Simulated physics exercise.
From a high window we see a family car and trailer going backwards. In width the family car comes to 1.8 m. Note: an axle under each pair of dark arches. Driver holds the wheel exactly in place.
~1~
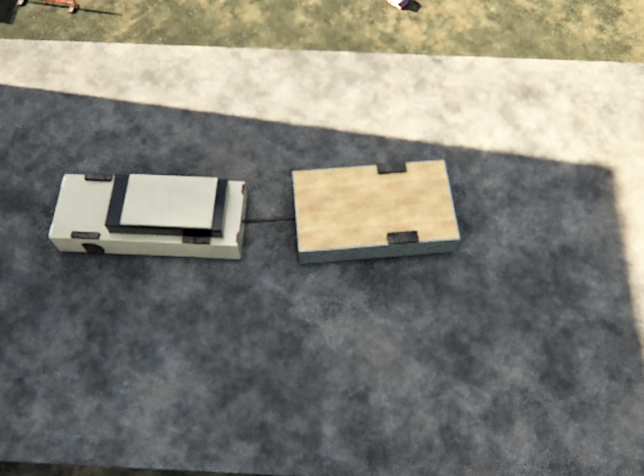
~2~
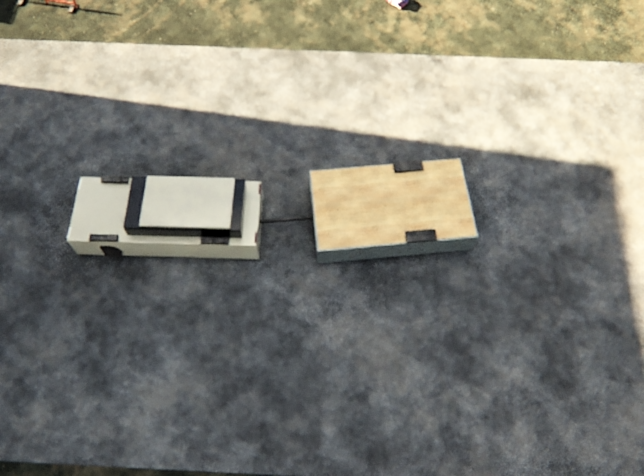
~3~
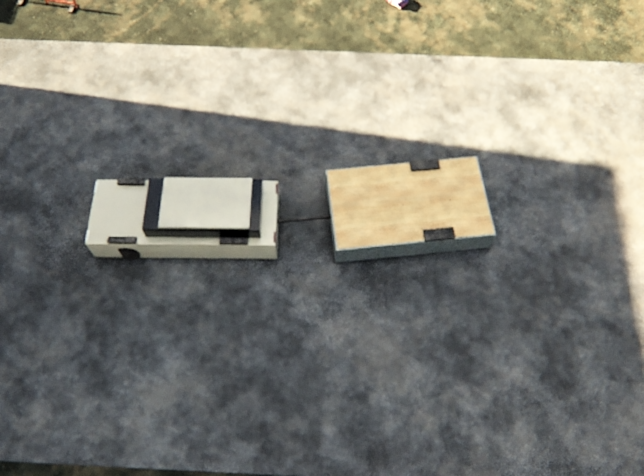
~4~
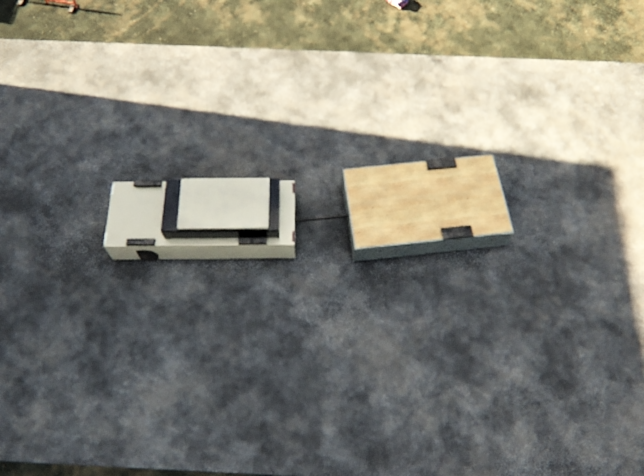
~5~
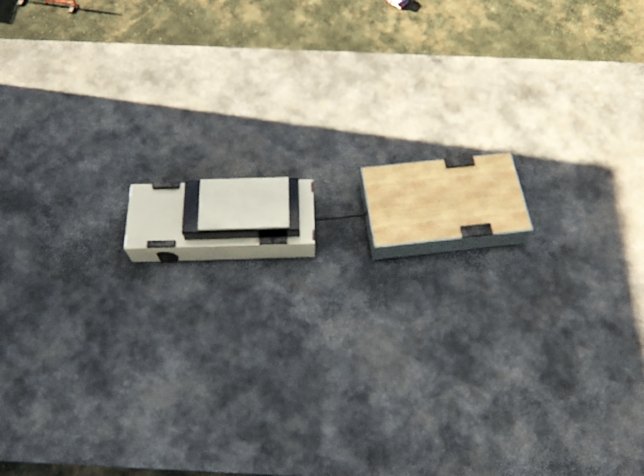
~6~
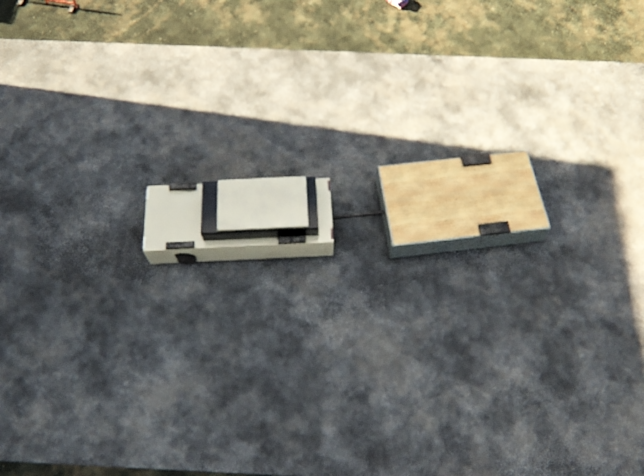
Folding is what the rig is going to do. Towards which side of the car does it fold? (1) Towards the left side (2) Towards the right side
The answer is 1.
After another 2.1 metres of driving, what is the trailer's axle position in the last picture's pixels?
(565, 185).
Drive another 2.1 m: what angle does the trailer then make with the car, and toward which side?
Fold: Approx. 0 deg, left side.
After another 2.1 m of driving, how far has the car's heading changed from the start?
The heading has changed by about 12° since the first picture.
With 2.1 m more driven, the tail is 2° to the car's left, the car has turned 11° and the trailer's axle is at (565, 185) of the last picture.
With 4.2 m more driven, the tail is 13° to the car's left, the car has turned 17° and the trailer's axle is out of the picture.
With 6.3 m more driven, the tail is 31° to the car's left, the car has turned 22° and the trailer's axle is out of the picture.
With 8.4 m more driven, the tail is 59° to the car's left, the car has turned 27° and the trailer's axle is out of the picture; it has jack-knifed.
